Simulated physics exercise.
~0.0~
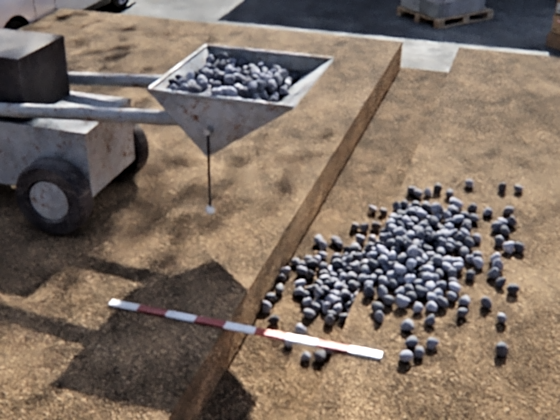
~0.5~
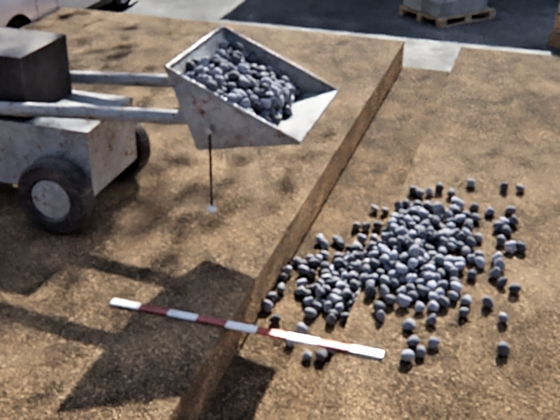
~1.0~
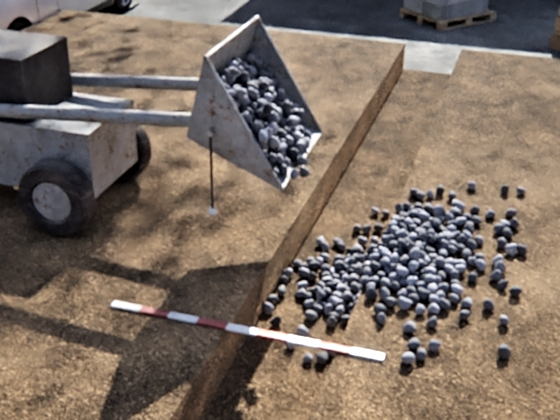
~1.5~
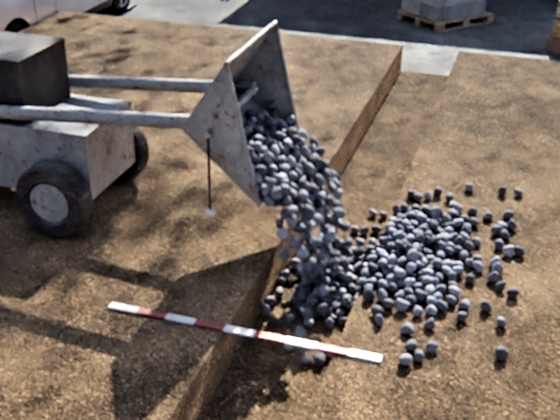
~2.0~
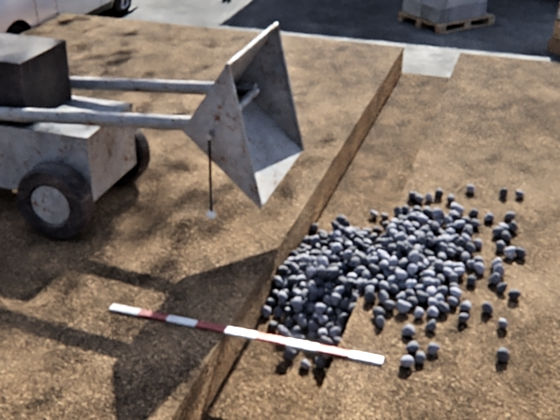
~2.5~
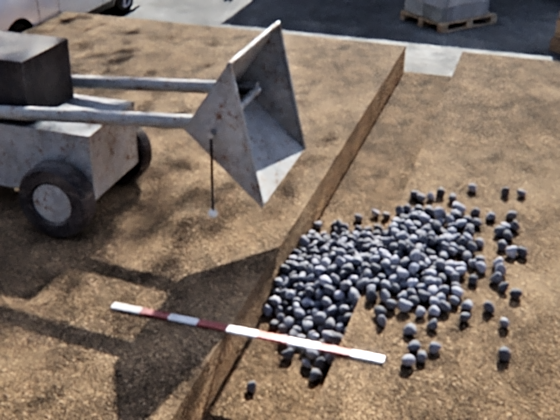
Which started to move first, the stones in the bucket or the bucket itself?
The bucket itself started first, tilting forward while the stones still sat in place inside it. Only after it had tipped further did they begin to slide toward its lip.
